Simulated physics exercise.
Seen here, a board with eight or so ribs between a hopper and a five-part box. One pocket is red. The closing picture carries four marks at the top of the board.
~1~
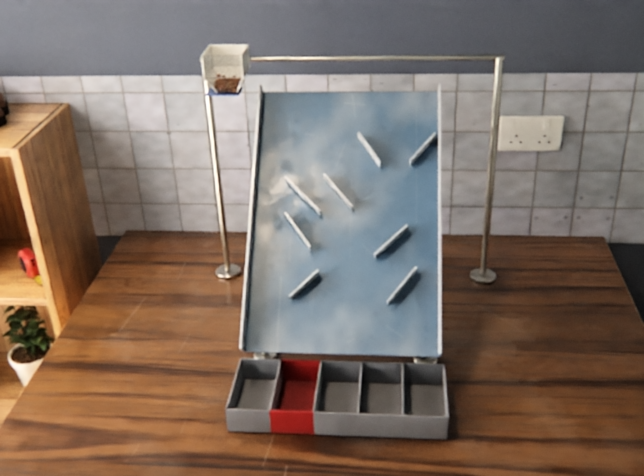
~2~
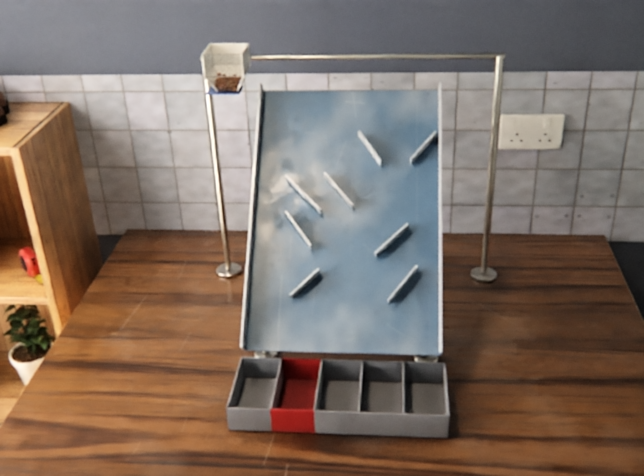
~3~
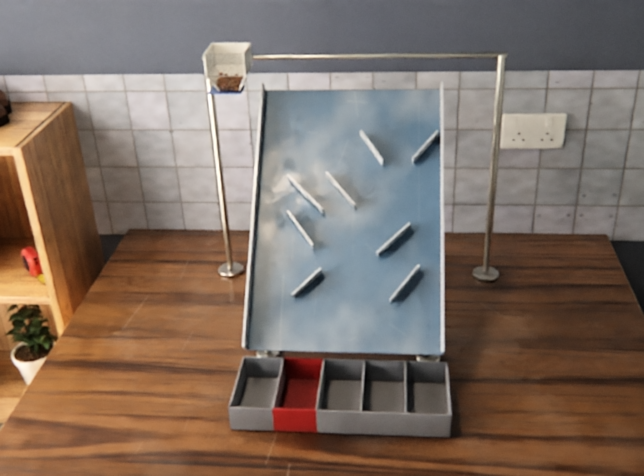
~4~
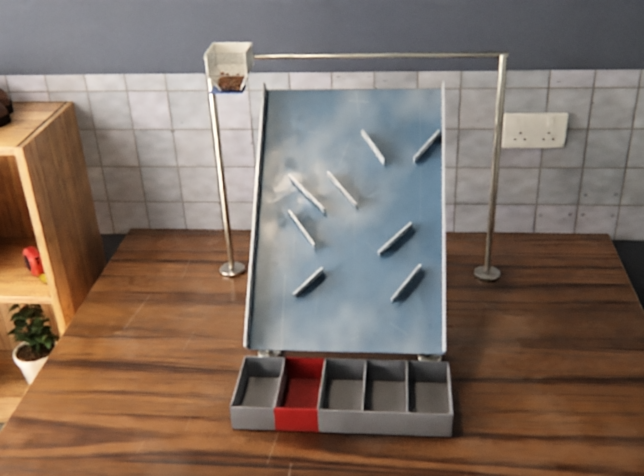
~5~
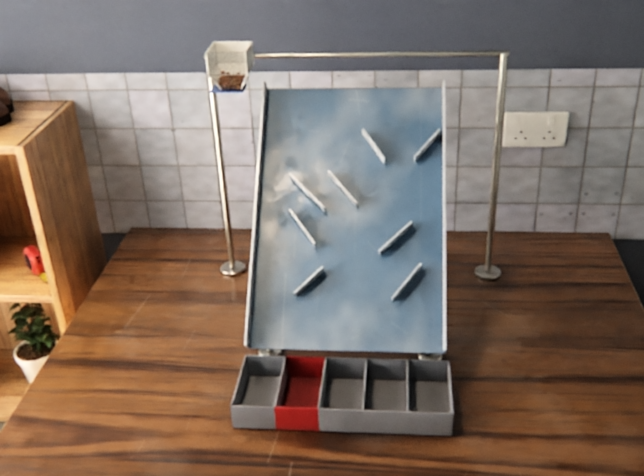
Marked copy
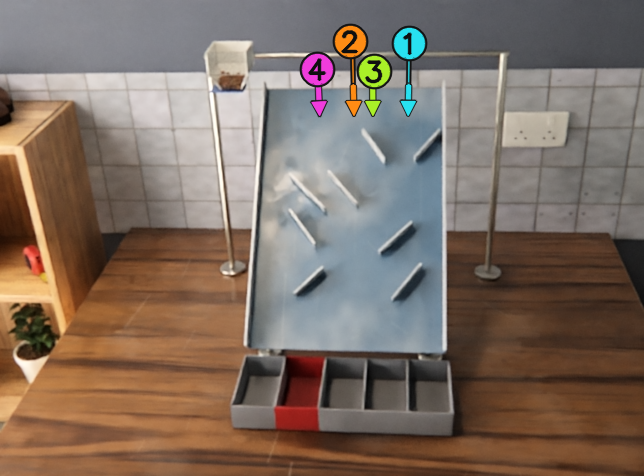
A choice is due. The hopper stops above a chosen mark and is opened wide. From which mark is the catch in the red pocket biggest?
The best mark is 1.
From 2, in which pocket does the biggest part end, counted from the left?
The third.
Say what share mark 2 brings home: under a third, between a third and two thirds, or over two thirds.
Under a third.
On the marked copy, mark 1 meets the board at (408, 110); mark 2 meets the board at (353, 110); mark 3 meets the board at (372, 110); mark 4 meets the board at (319, 110).
If 1 is chosen, roughly half in the red pocket, roughly a third in other pockets, about a tenth outside the box.
If 2 is chosen, roughly a quarter in the red pocket, the larger part in other pockets.
If 3 is chosen, about a tenth in the red pocket, the larger part in other pockets, just a few outside the box.
If 4 is chosen, not one piece in the red pocket, the larger part in other pockets, about a tenth outside the box.
